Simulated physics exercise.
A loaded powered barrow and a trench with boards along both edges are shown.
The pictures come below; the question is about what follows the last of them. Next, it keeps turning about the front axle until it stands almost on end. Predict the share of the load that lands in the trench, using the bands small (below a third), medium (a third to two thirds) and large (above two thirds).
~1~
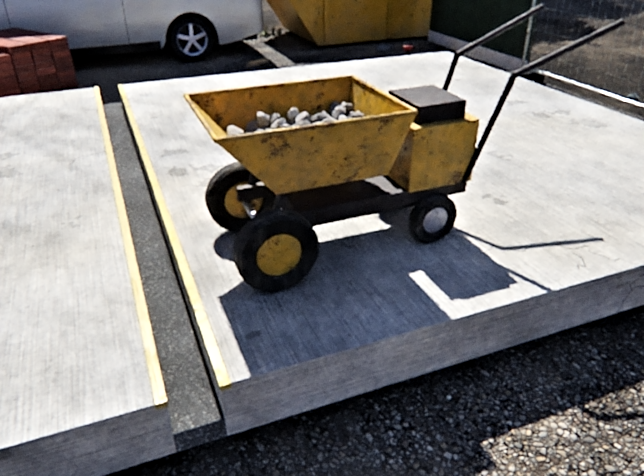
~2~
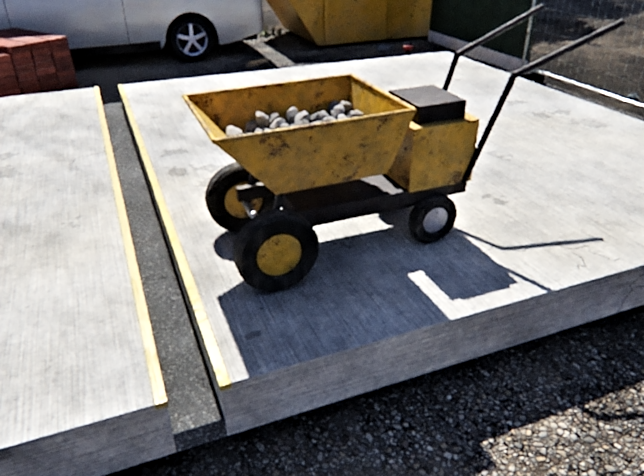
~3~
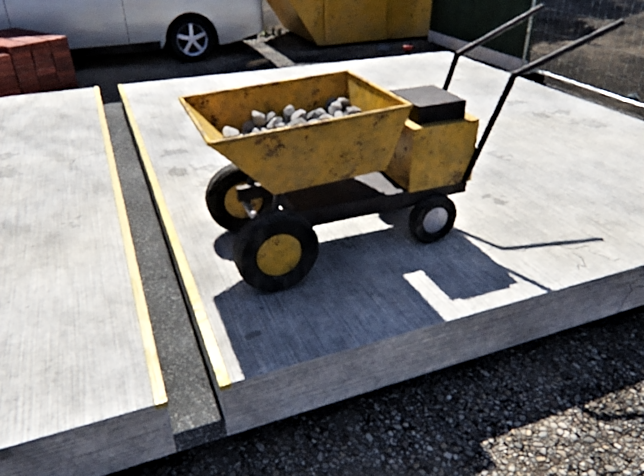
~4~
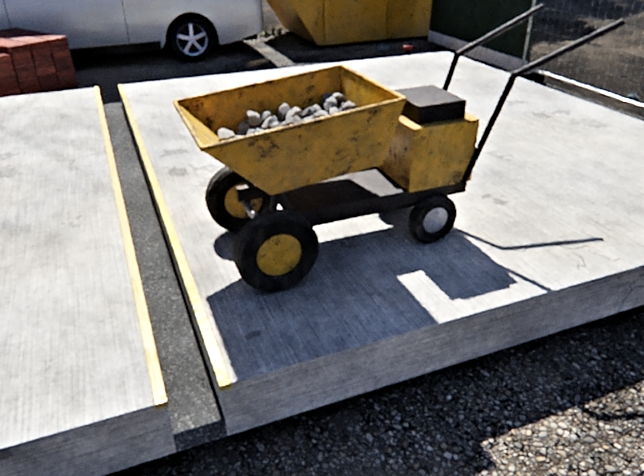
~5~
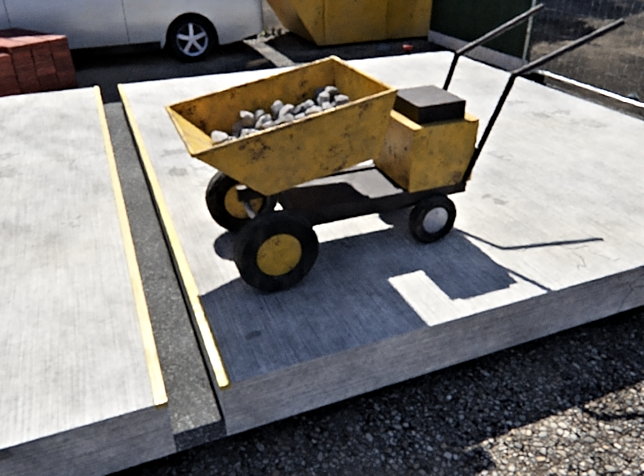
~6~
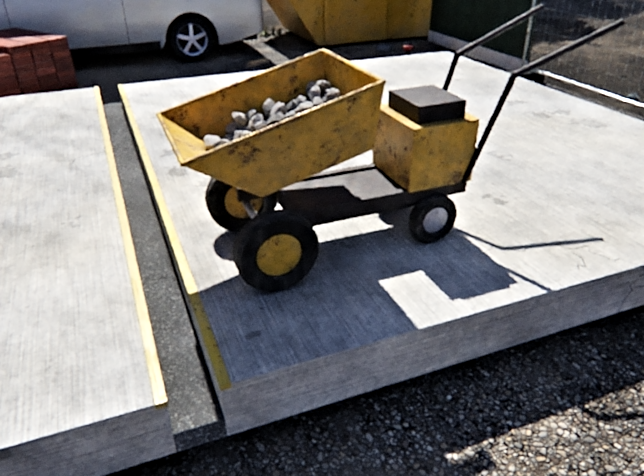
Small.
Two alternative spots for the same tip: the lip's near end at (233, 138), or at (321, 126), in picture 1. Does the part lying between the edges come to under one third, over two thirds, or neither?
In the first case less than a third, in the second case in the middle band.
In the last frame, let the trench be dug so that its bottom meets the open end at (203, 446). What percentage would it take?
Something close to 0 per cent.
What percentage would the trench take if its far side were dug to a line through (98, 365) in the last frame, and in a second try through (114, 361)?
80 % then 60 %, roughly.
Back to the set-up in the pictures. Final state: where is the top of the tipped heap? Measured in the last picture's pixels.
I'd mark the summit at roughly pixel (102, 268).
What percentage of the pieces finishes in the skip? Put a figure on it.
It comes out at some 35 in a hundred.
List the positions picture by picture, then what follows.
Lip of the skip near (216, 141), level; top of the load near (304, 126), broken stones; first edge of the trench near (209, 337); far edge near (150, 352), the trench under half as wide as the skip, and about as deep as wide, in the first picture.
Lip of the skip near (215, 142), level; top of the load near (303, 126), in the second picture.
Lip of the skip near (210, 144), tipped barely; top of the load near (313, 125), in the third picture.
Lip of the skip near (203, 149), tipped a little; top of the load near (322, 122), in the fourth picture.
Lip of the skip near (193, 156), tipped a little; top of the load near (327, 110), in the fifth picture.
Lip of the skip near (183, 165), tipped clearly; top of the load near (318, 105); first edge of the trench near (209, 337); far edge near (150, 352), in the sixth picture.
Shortly afterwards, skip tipped steeply; the whole lot in the skip.
Next, skip tipped right over; the bulk in the skip; a little beyond it.
Some moments later, skip tipped right over; near a third in the skip; near two thirds beyond it.
In the end, skip tipped right over; near a third in the skip; none at all in or heaped over the trench; near two thirds beyond it.
